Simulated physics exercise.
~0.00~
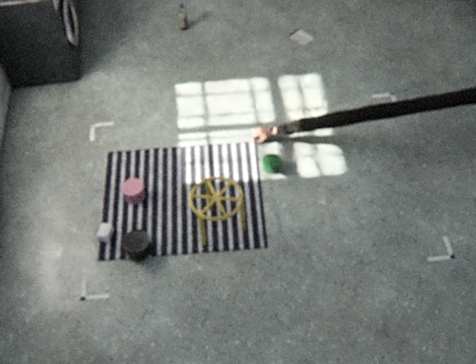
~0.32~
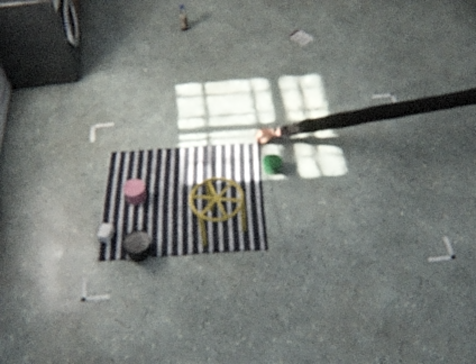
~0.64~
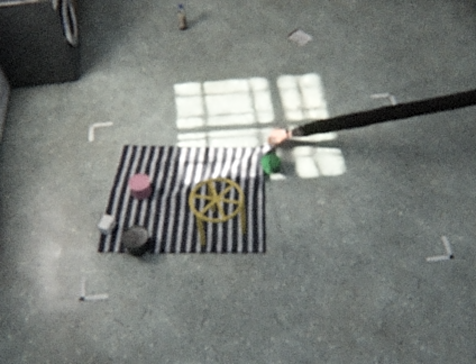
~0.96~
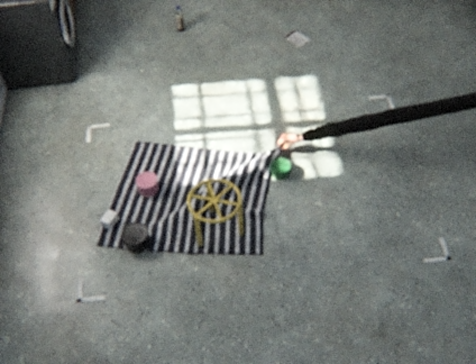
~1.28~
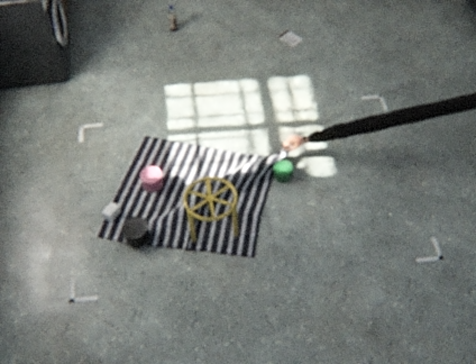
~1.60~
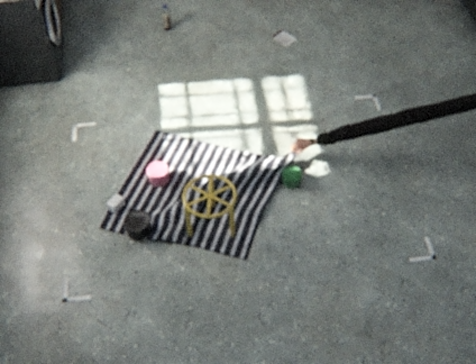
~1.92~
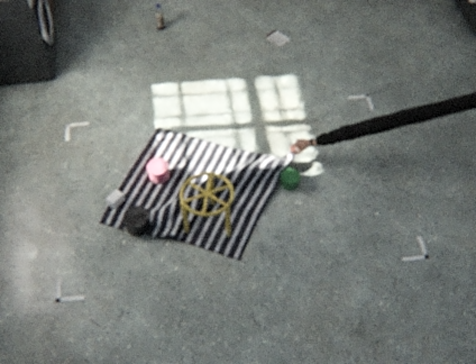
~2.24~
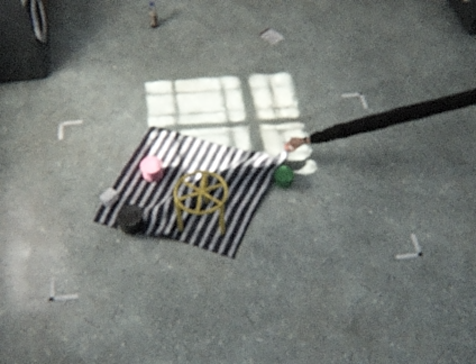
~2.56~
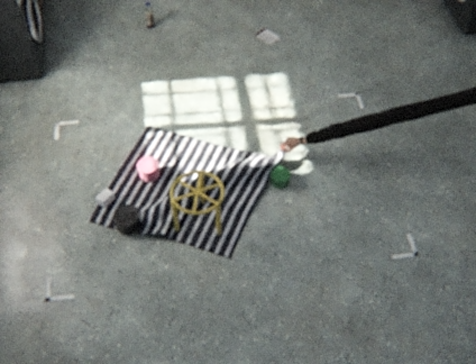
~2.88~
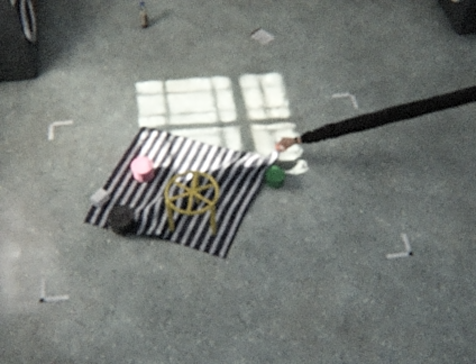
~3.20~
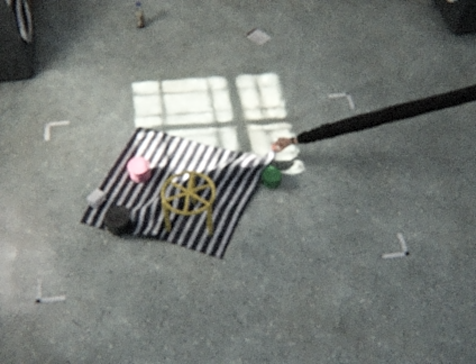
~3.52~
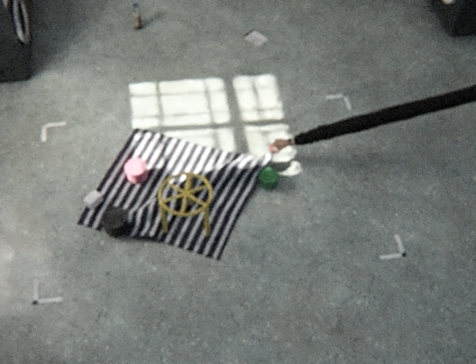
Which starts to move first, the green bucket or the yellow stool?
The green bucket starts to move first, shifting to the right near the pole's tip. The yellow stool only begins to shift a little later, as the mat keeps turning.
